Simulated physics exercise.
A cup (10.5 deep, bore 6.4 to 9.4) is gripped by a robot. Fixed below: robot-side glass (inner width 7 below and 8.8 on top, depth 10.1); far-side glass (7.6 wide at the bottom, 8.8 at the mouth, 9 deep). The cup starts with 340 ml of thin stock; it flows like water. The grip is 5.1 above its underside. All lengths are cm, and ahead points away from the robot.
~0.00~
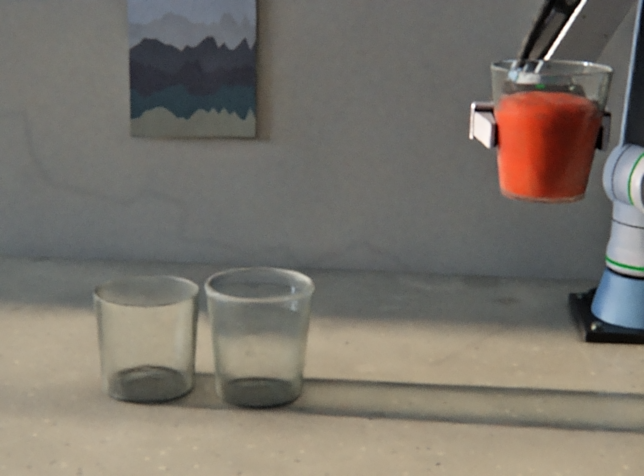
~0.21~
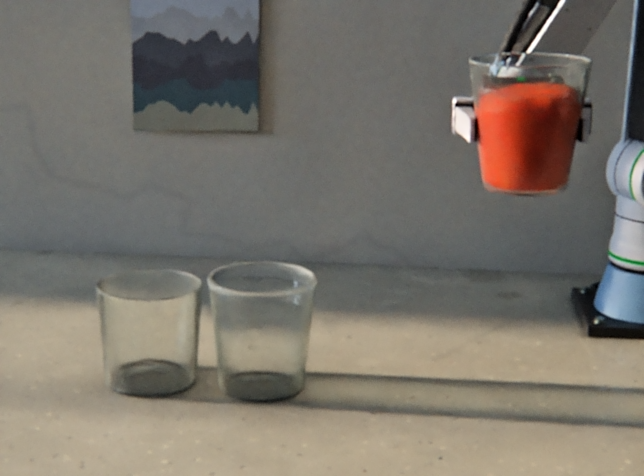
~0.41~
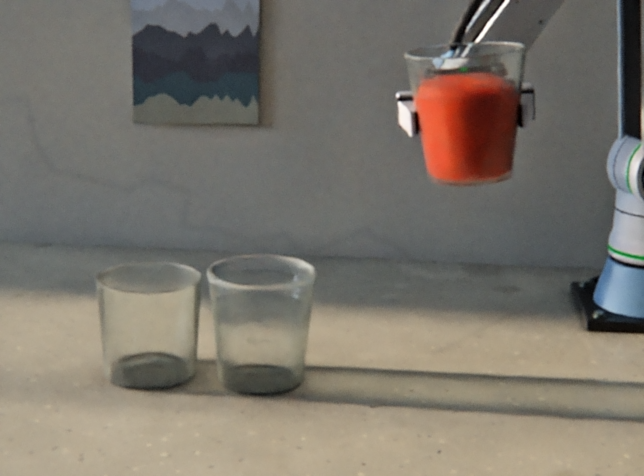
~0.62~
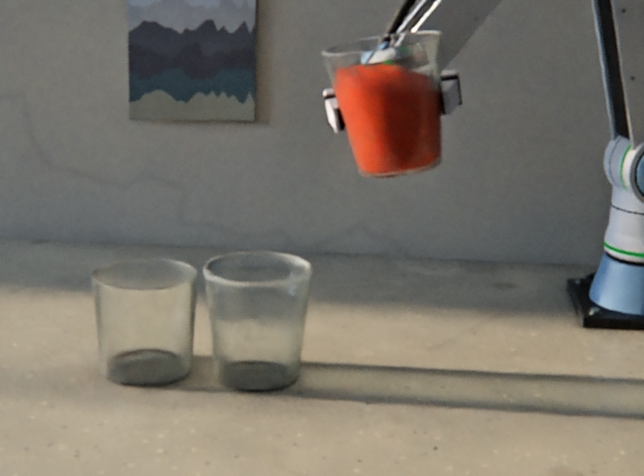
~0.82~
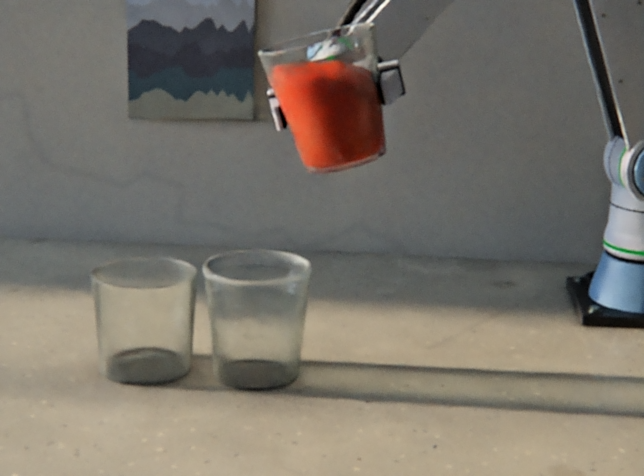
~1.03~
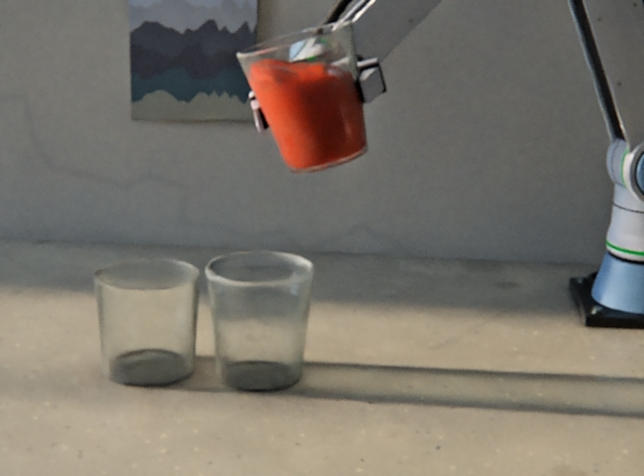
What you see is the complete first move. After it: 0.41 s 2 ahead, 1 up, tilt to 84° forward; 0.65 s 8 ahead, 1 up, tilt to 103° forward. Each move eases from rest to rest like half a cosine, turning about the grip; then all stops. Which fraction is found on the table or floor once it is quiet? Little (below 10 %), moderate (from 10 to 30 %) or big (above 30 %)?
On the table or floor the share is big, above 30 %.
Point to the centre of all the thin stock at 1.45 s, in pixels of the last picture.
Near (230, 145).
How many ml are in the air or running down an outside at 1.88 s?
About 80 ml.
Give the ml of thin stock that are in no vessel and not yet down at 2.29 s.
Some 0 ml.
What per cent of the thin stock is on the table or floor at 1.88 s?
About 25 %.
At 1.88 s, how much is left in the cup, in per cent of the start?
Near 10 %.
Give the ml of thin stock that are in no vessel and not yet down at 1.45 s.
Some 80 ml.
By 1.45 s, tilted 84° forward, liquid up to 26 above the table; 225 ml in the cup, 35 ml in the far-side glass, 80 ml in the air or running down outside.
By 1.88 s, tilted 98° forward, liquid up to 37 above the table; 145 ml in the far-side glass, 80 ml on the table or floor, 35 ml in the cup, 80 ml in the air or running down outside.
By 2.29 s, tilted 103° forward, liquid up to 4 above the table; 195 ml on the table or floor, 140 ml in the far-side glass.
By 3.09 s, tilted 103° forward, liquid up to 3 above the table; 195 ml on the table or floor, 140 ml in the far-side glass.
Final state, 195 ml on the table or floor, 140 ml in the far-side glass. That is 58 % on the table or floor.
